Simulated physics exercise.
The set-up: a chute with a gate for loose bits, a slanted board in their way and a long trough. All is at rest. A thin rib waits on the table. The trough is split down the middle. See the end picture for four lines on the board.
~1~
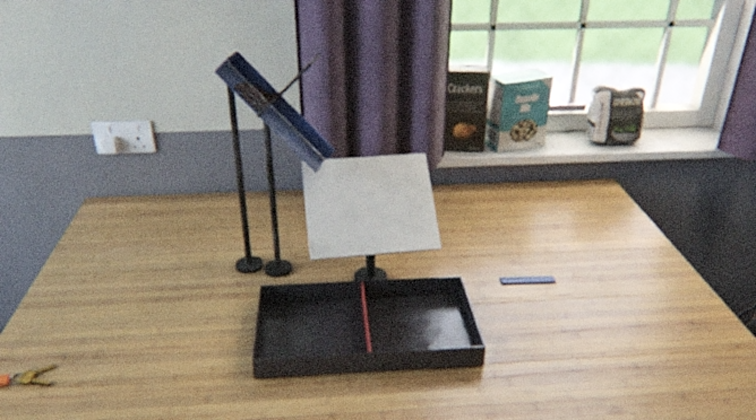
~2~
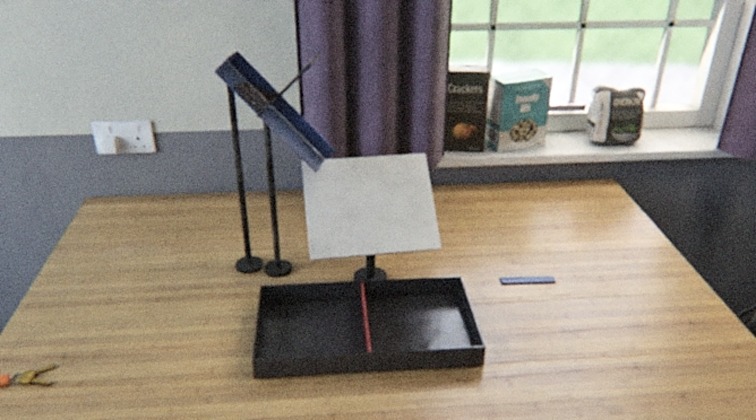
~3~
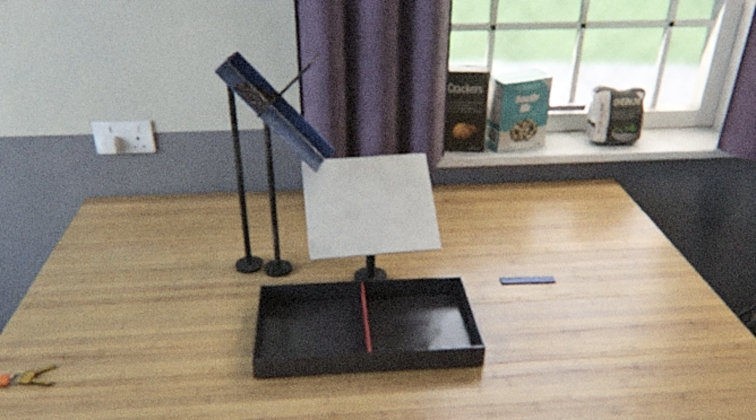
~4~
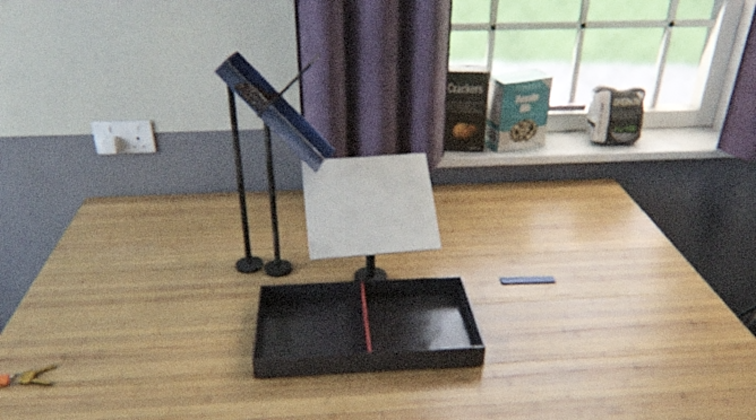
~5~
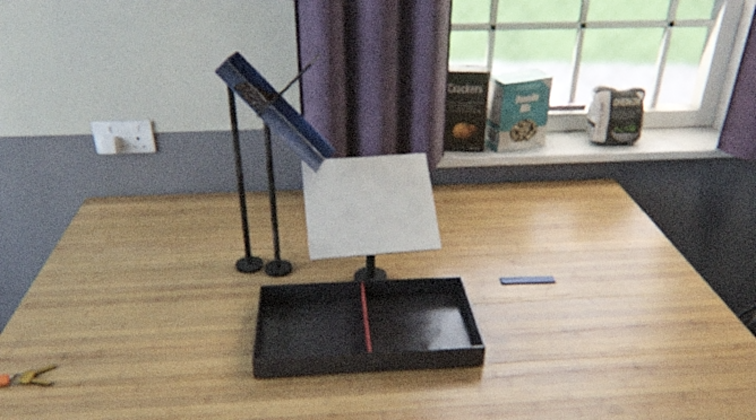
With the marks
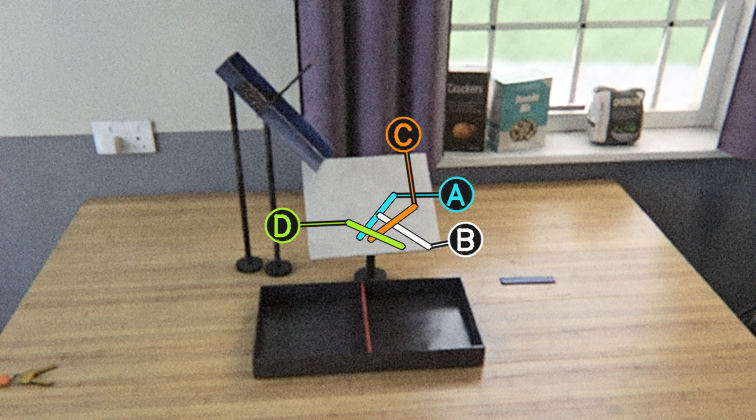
A wooden table holds a raised blue chute, a slanted white board and a divided black trough, all still.
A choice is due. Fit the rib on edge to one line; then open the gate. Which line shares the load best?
It is C.
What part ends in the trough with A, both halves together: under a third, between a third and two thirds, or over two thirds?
Over two thirds.
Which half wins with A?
More lands on the left.
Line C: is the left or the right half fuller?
The left half.
On the marked copy, line A from (393, 195) to (359, 237); line B from (379, 215) to (428, 246); line C from (414, 206) to (370, 239); line D from (348, 222) to (402, 246).
With A, of what is caught, nearly all in the left half, a small part in the right.
With B, of what is caught, a small part in the left half, nearly all in the right.
With C, of what is caught, about two thirds in the left half, about a third in the right.
With D, of what is caught, a stray few in the left half, nearly all in the right.
